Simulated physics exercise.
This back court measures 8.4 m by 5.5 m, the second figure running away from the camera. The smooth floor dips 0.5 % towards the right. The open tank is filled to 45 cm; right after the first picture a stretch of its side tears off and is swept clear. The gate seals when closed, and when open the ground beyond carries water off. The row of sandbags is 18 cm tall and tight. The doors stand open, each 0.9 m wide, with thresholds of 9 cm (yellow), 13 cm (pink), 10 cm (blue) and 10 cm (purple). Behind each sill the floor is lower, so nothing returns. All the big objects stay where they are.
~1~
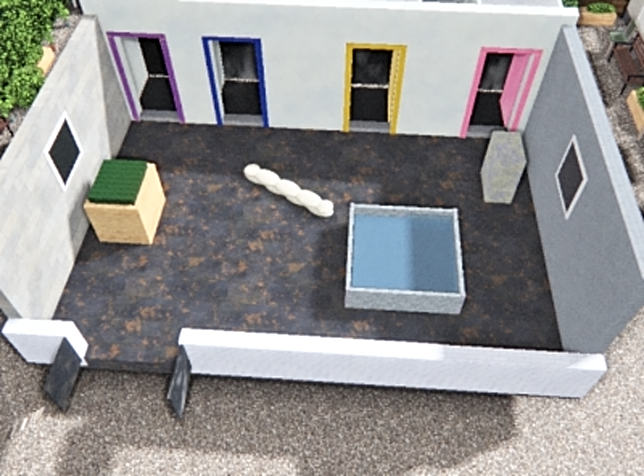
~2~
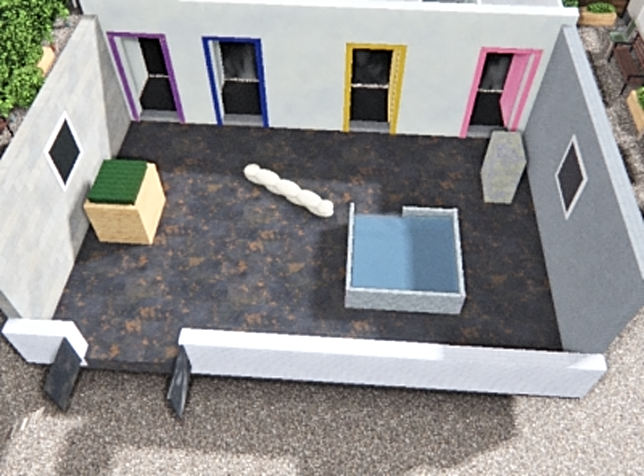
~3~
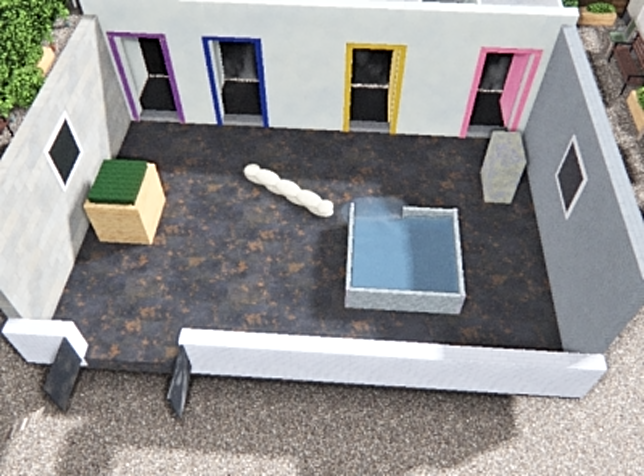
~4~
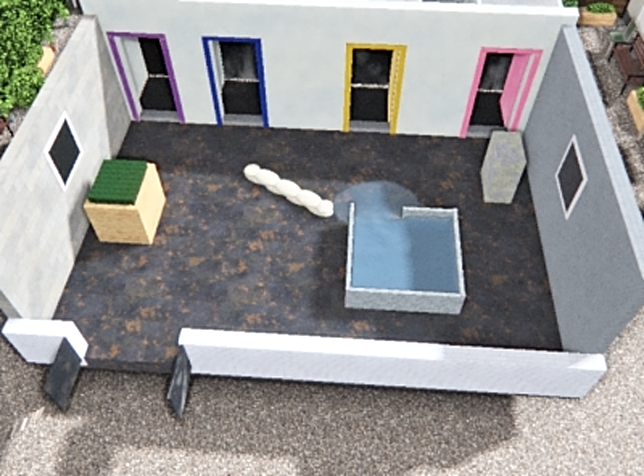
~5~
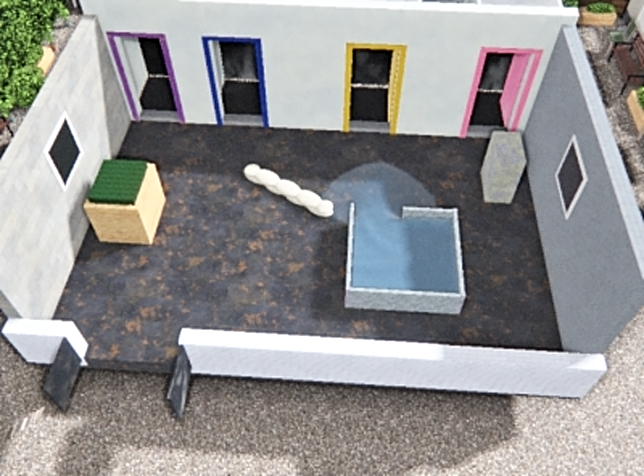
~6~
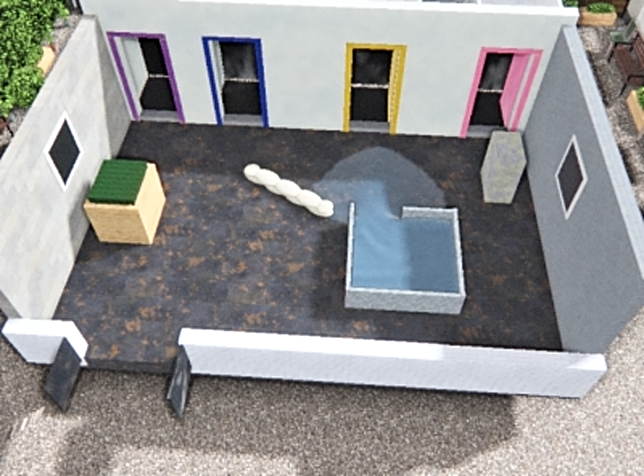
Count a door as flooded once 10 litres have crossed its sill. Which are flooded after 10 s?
Within that time: At the yellow door it passes the limit; at the pink door it keeps below the limit; at the blue door it stays under the limit; at the purple door it does not reach the limit.
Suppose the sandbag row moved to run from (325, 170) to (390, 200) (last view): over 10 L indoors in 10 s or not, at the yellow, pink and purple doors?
Against that limit: Yellow below, pink below, purple below.
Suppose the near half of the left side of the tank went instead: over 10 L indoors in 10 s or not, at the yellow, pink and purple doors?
Against that limit: Yellow below, pink below, purple below.
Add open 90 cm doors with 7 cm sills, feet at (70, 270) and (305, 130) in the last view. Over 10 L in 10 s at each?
In that order: Not over, above.
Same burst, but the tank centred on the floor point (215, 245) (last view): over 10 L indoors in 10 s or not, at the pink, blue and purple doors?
Then: Pink under, blue past it, purple past it.
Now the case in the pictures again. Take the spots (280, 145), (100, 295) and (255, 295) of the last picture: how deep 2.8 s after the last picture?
About 8, 0 and 0 cm.
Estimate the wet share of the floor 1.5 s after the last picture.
About 20 per cent.
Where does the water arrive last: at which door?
The purple one.
Then, 0.7 s after the last picture water covers 15 % of the floor and is deepest (22 cm) near (368, 216); yellow door 15 cm at the sill, 6 L in, pink door not reached, blue door not reached, purple door not reached.
Then, 1.5 s after the last picture water covers 20 % of the floor and is deepest (20 cm) near (362, 133); yellow door 19 cm at the sill, 41 L in, pink door 5 cm at the sill, 0 L in, blue door 4 cm at the sill, 0 L in, purple door not reached.
Then, 2.8 s after the last picture water covers 30 % of the floor and is deepest (16 cm) near (514, 140); yellow door 14 cm at the sill, 82 L in, pink door 6 cm at the sill, 0 L in, blue door 7 cm at the sill, 0 L in, purple door 2 cm at the sill, 0 L in.
Then, 5.3 s after the last picture water covers 45 % of the floor and is deepest (12 cm) near (514, 140); yellow door 9 cm at the sill, 96 L in, pink door 9 cm at the sill, 0 L in, blue door 5 cm at the sill, 0 L in, purple door 6 cm at the sill, 0 L in.
Then, 9.3 s after the last picture water covers 65 % of the floor and is deepest (8 cm) near (493, 169); yellow door 5 cm at the sill, 97 L in, pink door 7 cm at the sill, 0 L in, blue door 4 cm at the sill, 0 L in, purple door 6 cm at the sill, 0 L in.
